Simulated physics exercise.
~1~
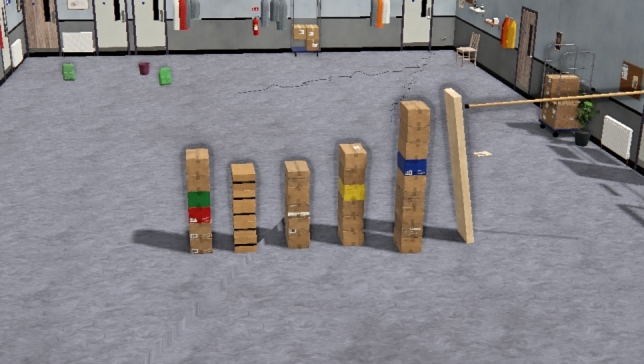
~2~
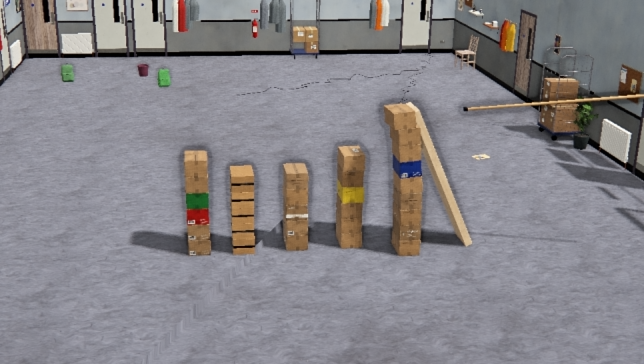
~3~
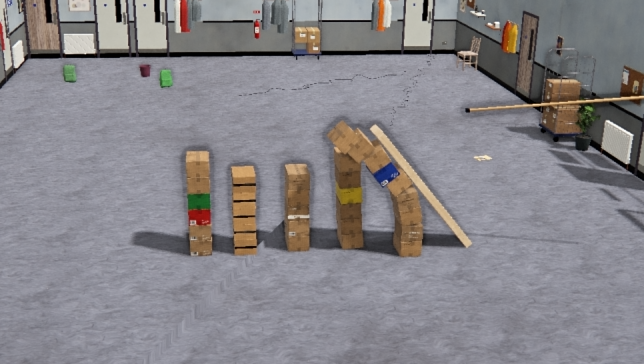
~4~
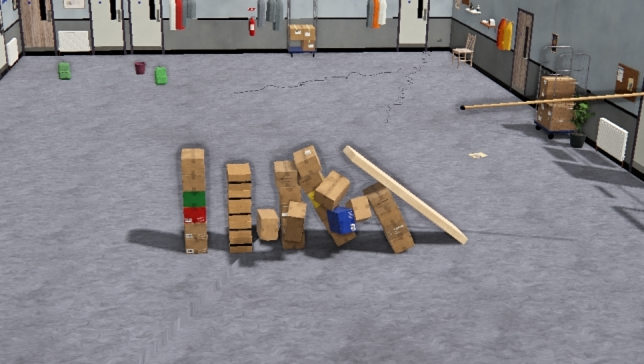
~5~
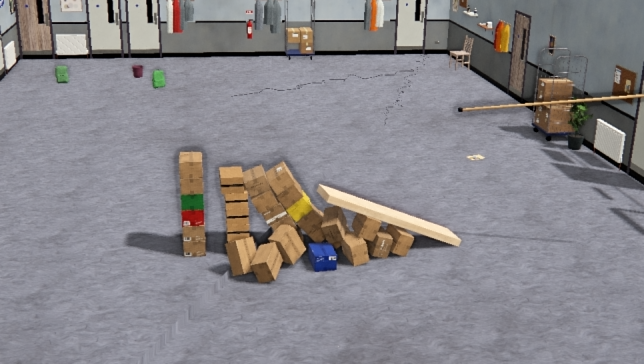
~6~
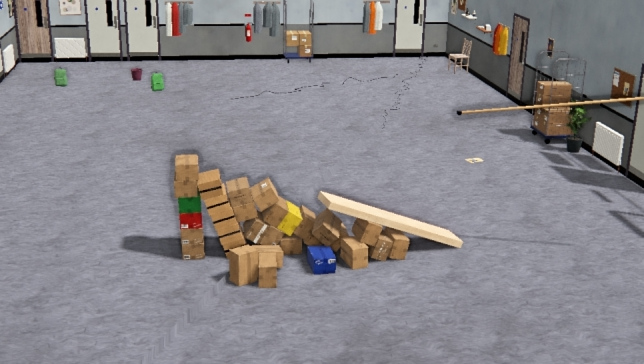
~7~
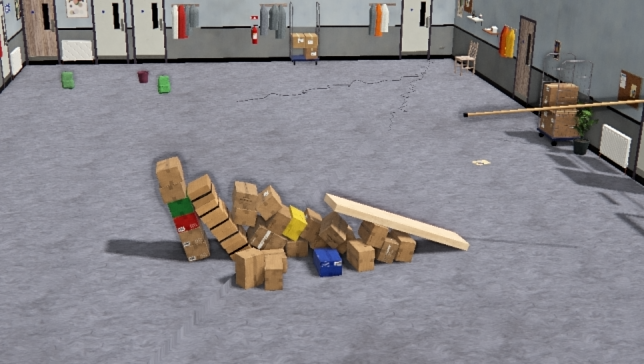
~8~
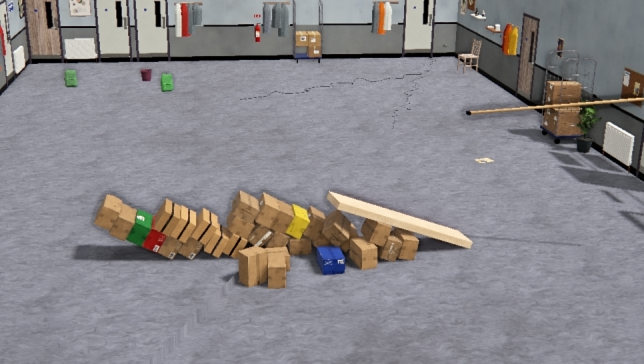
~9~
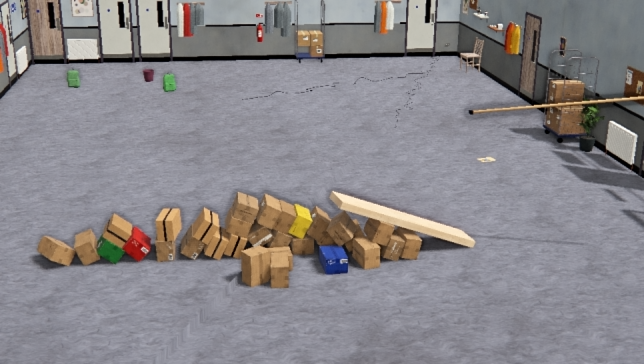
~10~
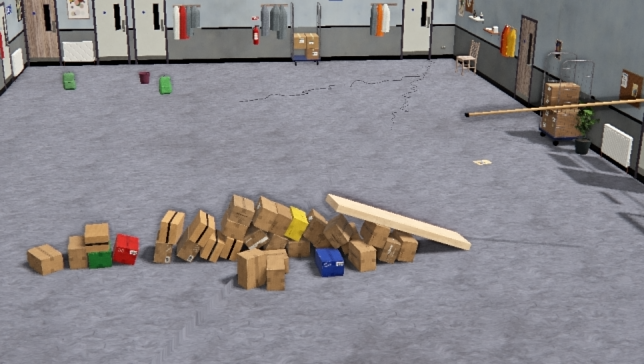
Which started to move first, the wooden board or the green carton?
The wooden board started to move first, tipping left against the tallest stack. The green carton only moved later, when the collapse reached the stack on the far left.
